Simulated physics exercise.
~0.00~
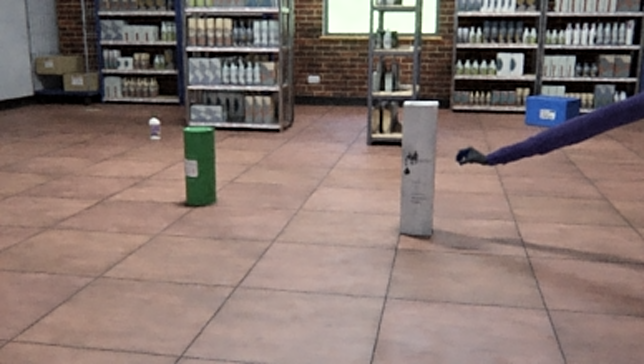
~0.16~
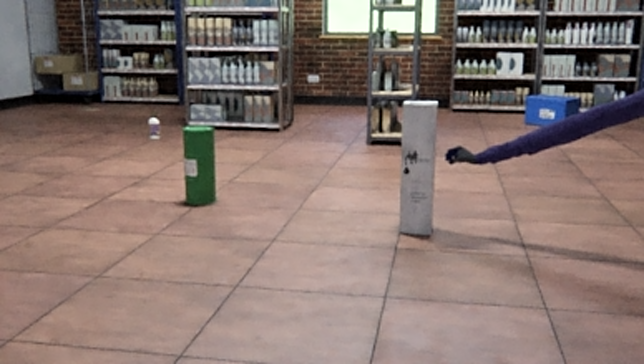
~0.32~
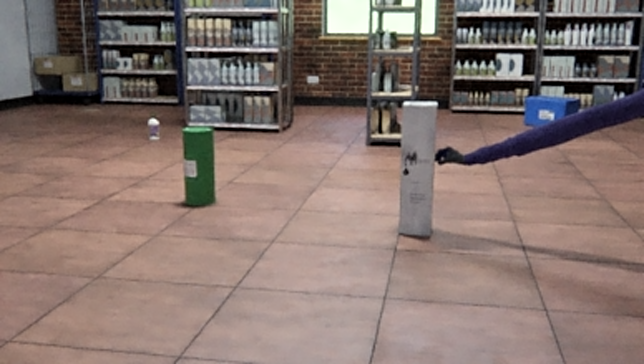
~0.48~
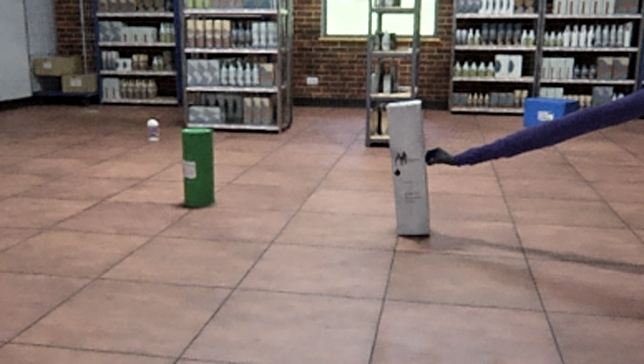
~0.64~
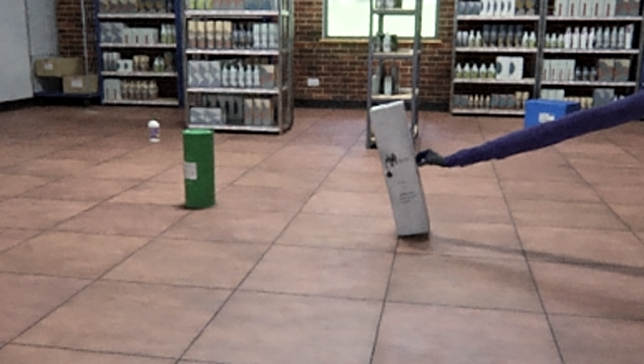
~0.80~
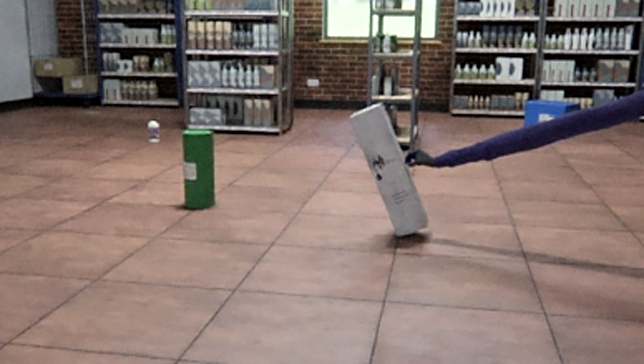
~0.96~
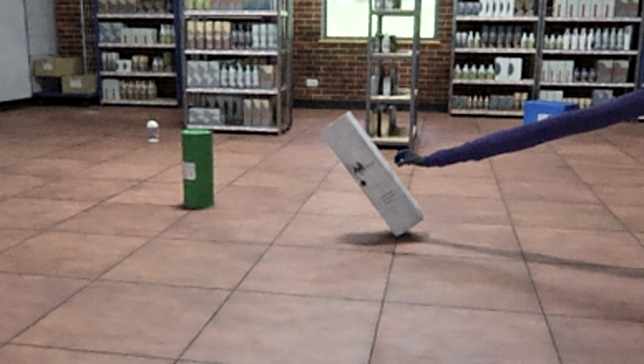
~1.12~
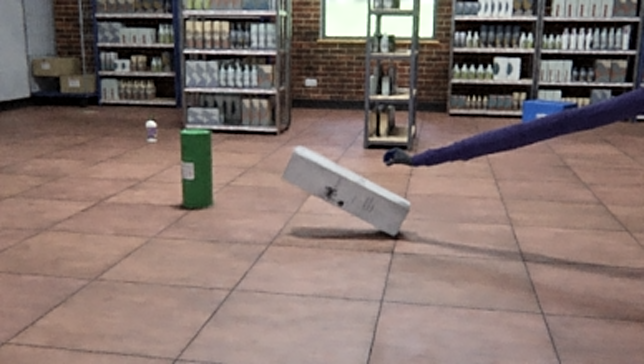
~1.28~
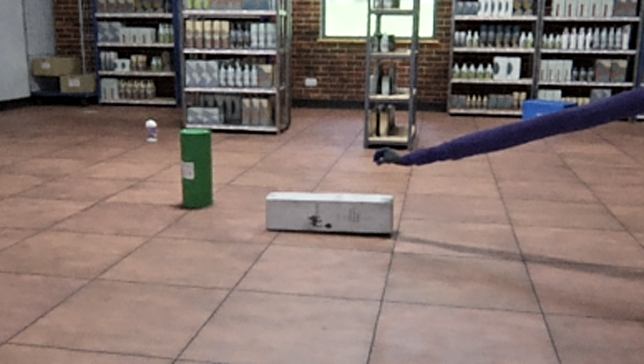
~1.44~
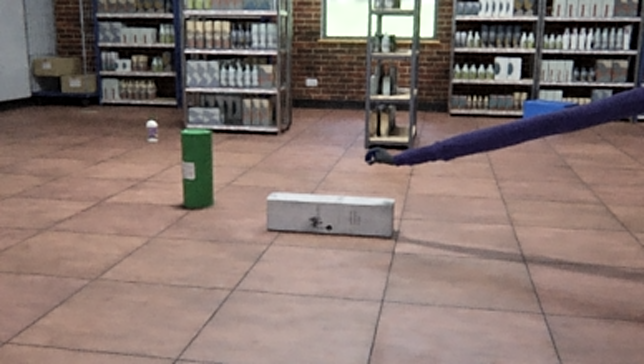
At the start, a tall white box stands upright on a tiled floor, with a green canister to its left, a small white object farther back, and shelves of bottles behind. An arm in a dark purple sleeve reaches in from the right and presses its hand against the upper part of the box. The box begins to lean left as the hand keeps pushing. It tilts farther and farther over its bottom edge, then drops away from the hand. It ends lying on its side, short of the canister, which remains standing while the arm stays extended above.
